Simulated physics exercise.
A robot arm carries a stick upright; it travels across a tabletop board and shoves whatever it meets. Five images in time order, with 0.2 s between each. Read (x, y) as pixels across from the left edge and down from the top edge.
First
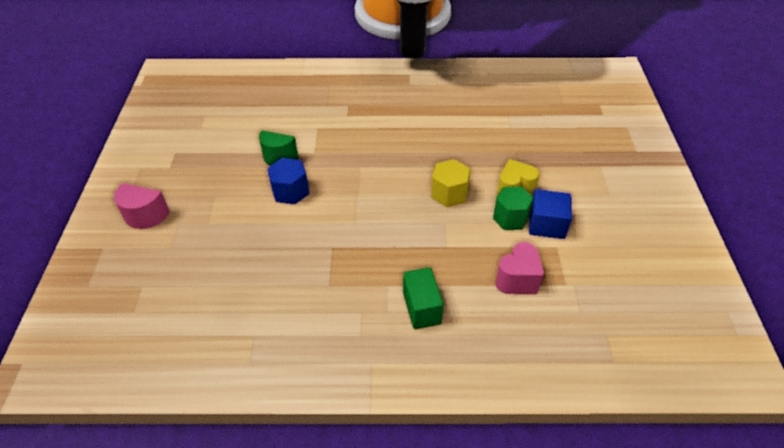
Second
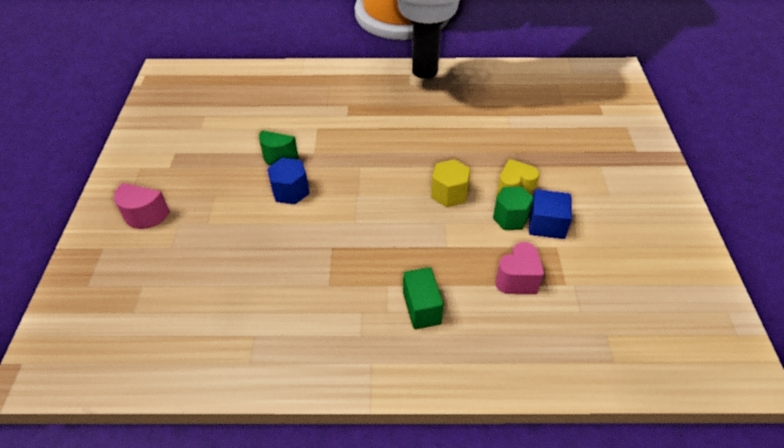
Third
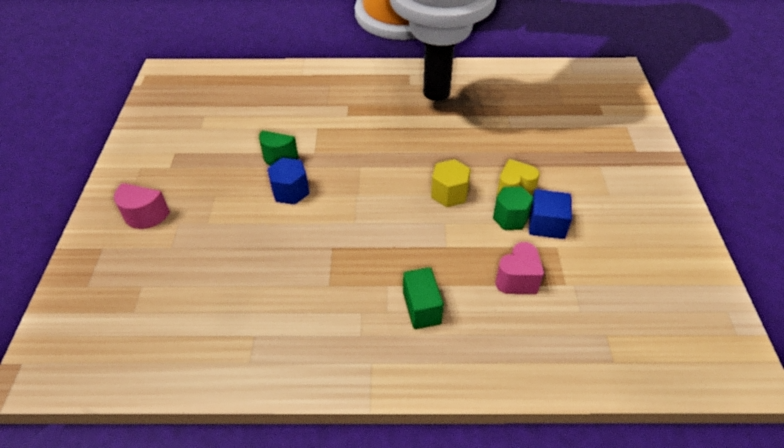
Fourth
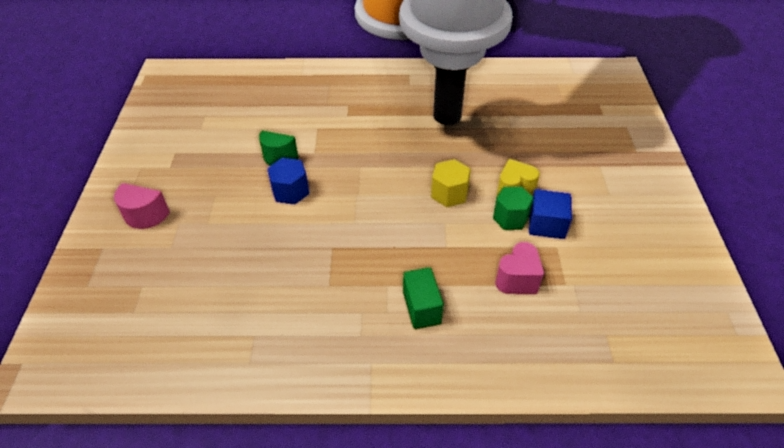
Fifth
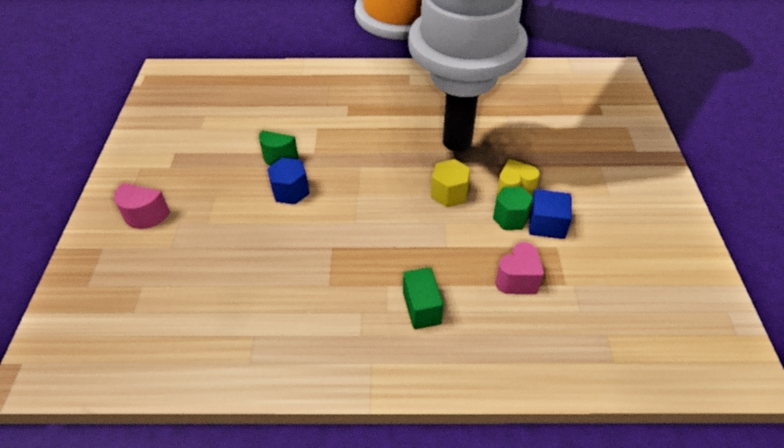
A robotic arm lowers its black stick toward colored blocks that stay still on a wooden board.
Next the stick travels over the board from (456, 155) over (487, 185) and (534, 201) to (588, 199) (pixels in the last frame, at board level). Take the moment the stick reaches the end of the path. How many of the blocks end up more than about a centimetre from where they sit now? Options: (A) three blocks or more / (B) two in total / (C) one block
I choose B.
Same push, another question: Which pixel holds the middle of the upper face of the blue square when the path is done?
Near (582, 213).
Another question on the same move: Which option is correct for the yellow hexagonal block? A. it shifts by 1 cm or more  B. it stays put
Correct choice: B.
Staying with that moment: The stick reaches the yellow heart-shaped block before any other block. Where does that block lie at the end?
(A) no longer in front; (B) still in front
Correct choice: B.
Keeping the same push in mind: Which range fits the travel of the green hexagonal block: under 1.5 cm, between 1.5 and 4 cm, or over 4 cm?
The best fit is under 1.5 cm.
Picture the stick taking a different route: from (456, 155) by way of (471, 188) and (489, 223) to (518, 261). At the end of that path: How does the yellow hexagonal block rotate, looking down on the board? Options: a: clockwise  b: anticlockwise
a (clockwise)
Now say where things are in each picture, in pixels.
Stick's lower end at (413, 52); yellow hexagonal block at (452, 172); green hexagonal block at (515, 197); yellow heart-shaped block at (518, 171); blue square at (553, 203), in the first picture.
Stick at (425, 72); blocks still, in the second picture.
Stick at (437, 93); blocks still, in the third picture.
Stick at (447, 117); blocks still, in the fourth picture.
Stick at (457, 142); yellow hexagonal block at (452, 172); green hexagonal block at (515, 197); yellow heart-shaped block at (518, 171); blue square at (553, 203), in the fifth picture.
On the path given first. One third of the way, stick at (490, 173); yellow heart-shaped block at (522, 173).
Two thirds of the way, stick at (539, 188); green hexagonal block at (516, 202), turned 15° clockwise; yellow heart-shaped block at (573, 182), turned 20° anticlockwise; blue square at (578, 212), turned 55° clockwise.
At the end, stick at (592, 186); yellow hexagonal block still; green hexagonal block at (516, 202), turned 15° clockwise; yellow heart-shaped block at (629, 184); blue square at (582, 213), turned 70° clockwise.
